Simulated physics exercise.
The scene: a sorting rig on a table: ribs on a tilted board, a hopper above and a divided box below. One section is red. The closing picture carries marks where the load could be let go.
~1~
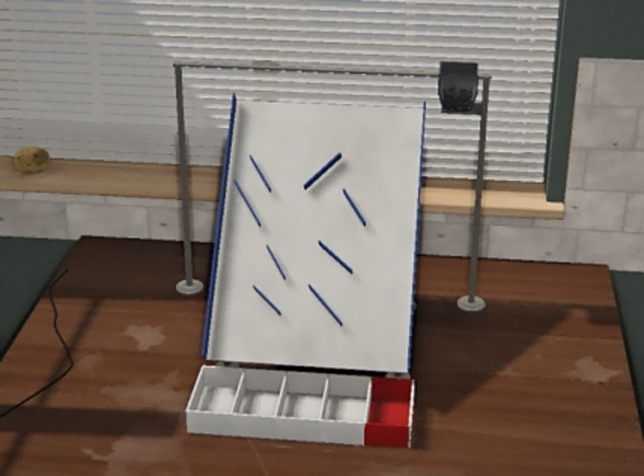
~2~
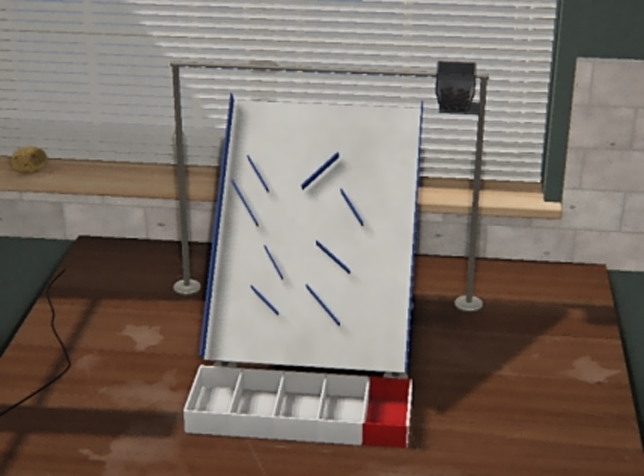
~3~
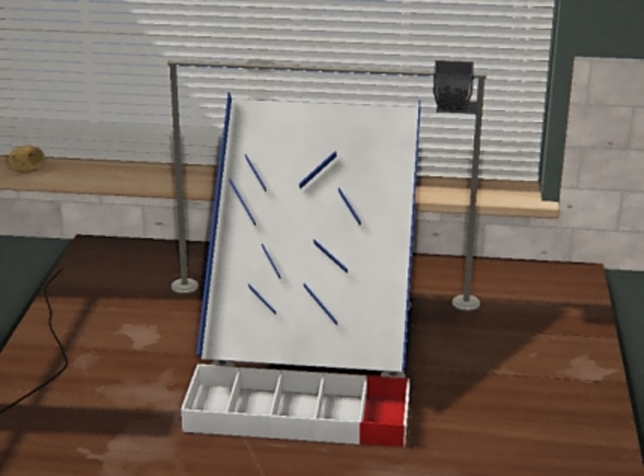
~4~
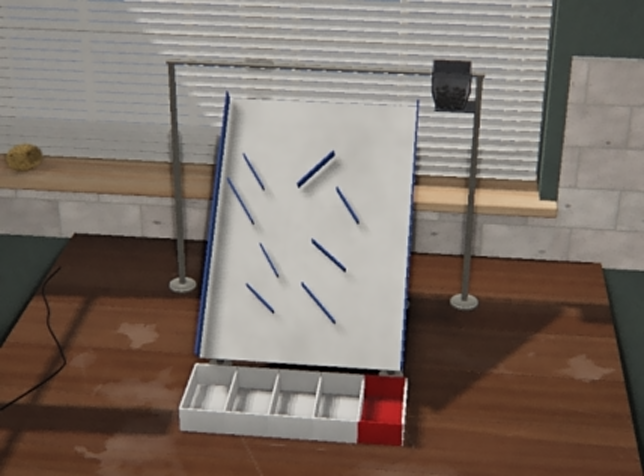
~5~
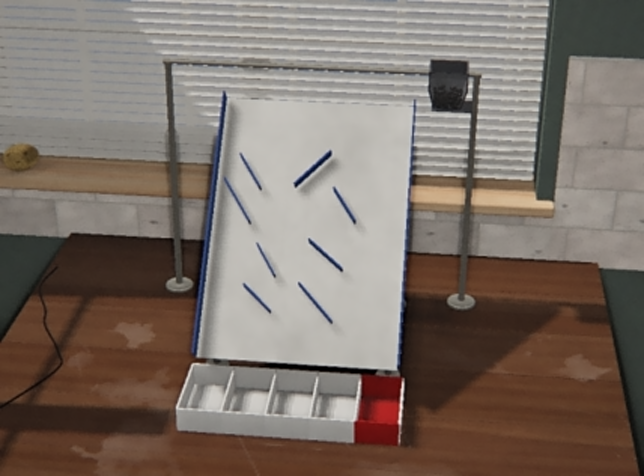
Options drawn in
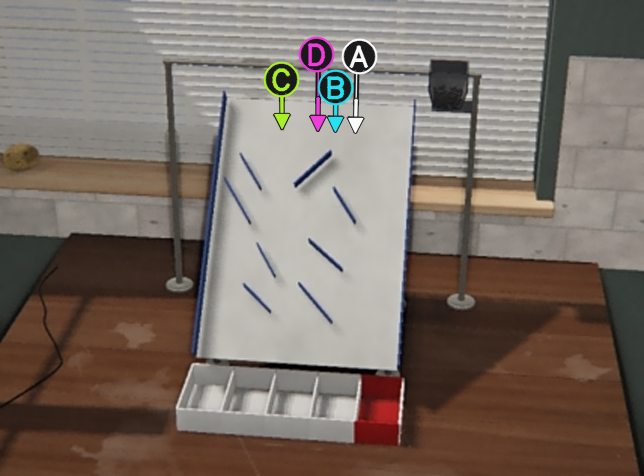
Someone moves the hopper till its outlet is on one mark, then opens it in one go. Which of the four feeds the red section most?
I would pick mark A.
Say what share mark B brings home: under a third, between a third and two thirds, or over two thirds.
Mark B gives between a third and two thirds.
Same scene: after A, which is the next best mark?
That would be B.
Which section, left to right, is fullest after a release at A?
It is the fifth one.
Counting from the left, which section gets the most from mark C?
It is the third one.
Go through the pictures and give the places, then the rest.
In the first picture, hopper near (459, 101), black beans, door shut.
In the second picture, ribs (247, 155) to (267, 188), (301, 185) to (338, 152), (232, 179) to (256, 222).
In the third picture, ribs (339, 188) to (360, 221), (262, 244) to (279, 275), (314, 240) to (347, 269).
In the fourth picture, ribs (246, 283) to (273, 310), (302, 282) to (334, 321).
In the fifth picture, red section near (377, 432), number 5 of 5 from the left.
On the marked copy, mark A meets the board at (355, 127); mark B meets the board at (335, 126); mark C meets the board at (282, 123); mark D meets the board at (317, 125).
With A, the bulk in the red section, a small share in other sections, a small share outside the box.
With B, close to a third in the red section, close to half in other sections, a small share outside the box.
With C, only a few in the red section, all but a few in other sections, only a few outside the box.
With D, a small share in the red section, the bulk in other sections, a small share outside the box.
